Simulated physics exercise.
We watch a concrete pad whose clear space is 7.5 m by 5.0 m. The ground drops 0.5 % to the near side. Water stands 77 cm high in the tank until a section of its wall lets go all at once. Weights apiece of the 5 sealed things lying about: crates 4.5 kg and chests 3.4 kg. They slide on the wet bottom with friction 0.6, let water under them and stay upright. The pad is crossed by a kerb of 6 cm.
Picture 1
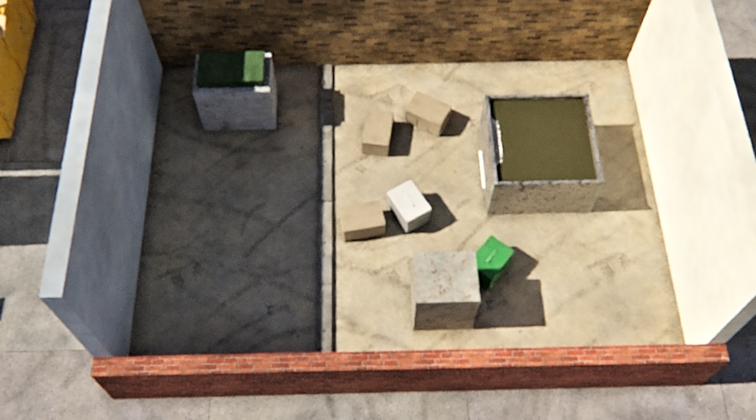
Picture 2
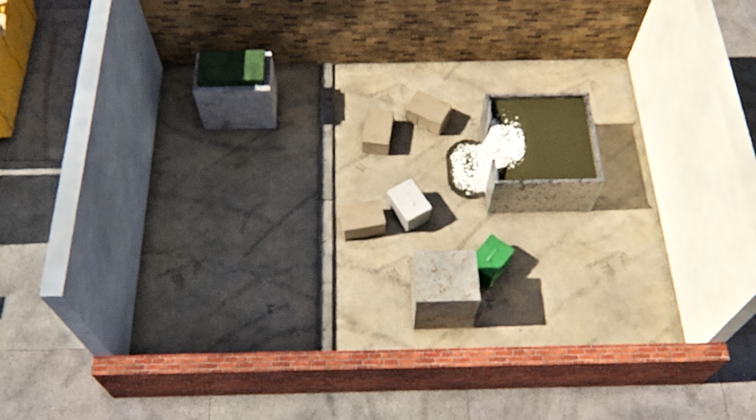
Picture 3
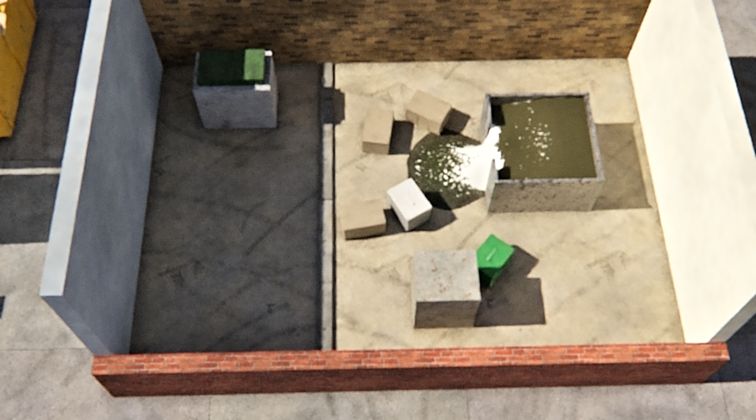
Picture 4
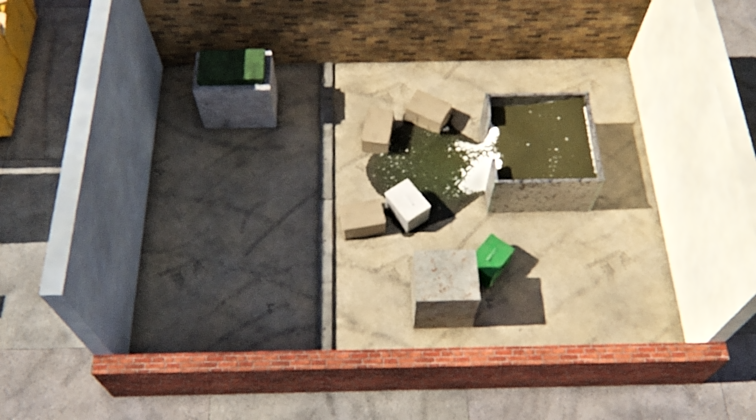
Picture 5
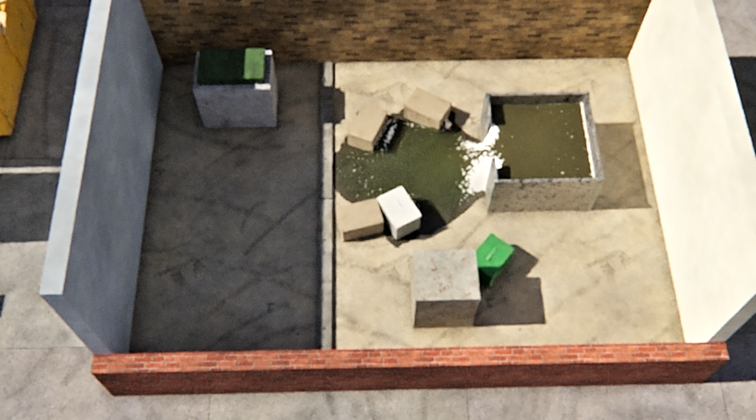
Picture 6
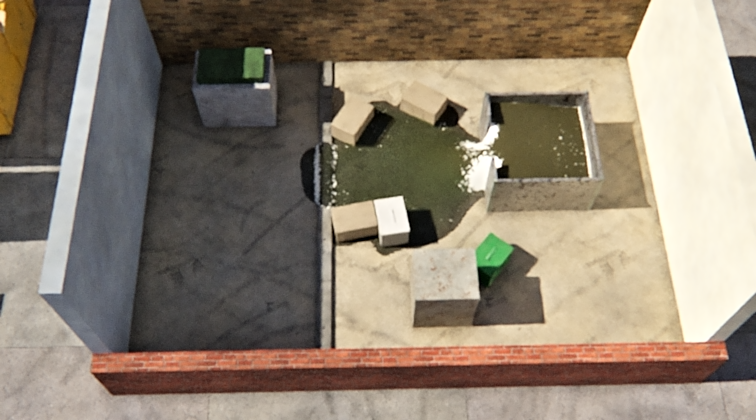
Walled concrete yard, murky water pouring from a tank's left side, spreading leftward and shifting crates, the green chest staying put.
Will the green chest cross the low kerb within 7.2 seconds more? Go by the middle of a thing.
Green chest stays short.
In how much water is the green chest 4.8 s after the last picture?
About 1 cm.
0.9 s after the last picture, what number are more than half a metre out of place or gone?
By then 4.
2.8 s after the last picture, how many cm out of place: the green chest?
Roughly 0 cm by then.
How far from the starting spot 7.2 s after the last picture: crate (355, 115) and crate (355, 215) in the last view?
In turn: 140 cm, 80 cm.
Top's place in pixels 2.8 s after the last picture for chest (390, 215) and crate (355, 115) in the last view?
Near (397, 329) and (323, 64).
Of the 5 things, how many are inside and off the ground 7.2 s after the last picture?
At that moment 3.
Then, 0.9 s after the last picture the green chest is near (491, 254), 0.0 m from its start, aground; 0 of 5 are over the mark; 2 afloat.
Then, 2.8 s after the last picture the green chest is near (491, 254), 0.0 m from its start, aground; 1 of 5 are over the mark; 4 afloat.
Then, 4.8 s after the last picture the green chest is near (491, 254), 0.0 m from its start, aground; 1 of 5 are over the mark; 3 afloat.
Then, 7.2 s after the last picture the green chest is near (491, 254), 0.0 m from its start, aground; 1 of 5 are over the mark; 3 afloat.
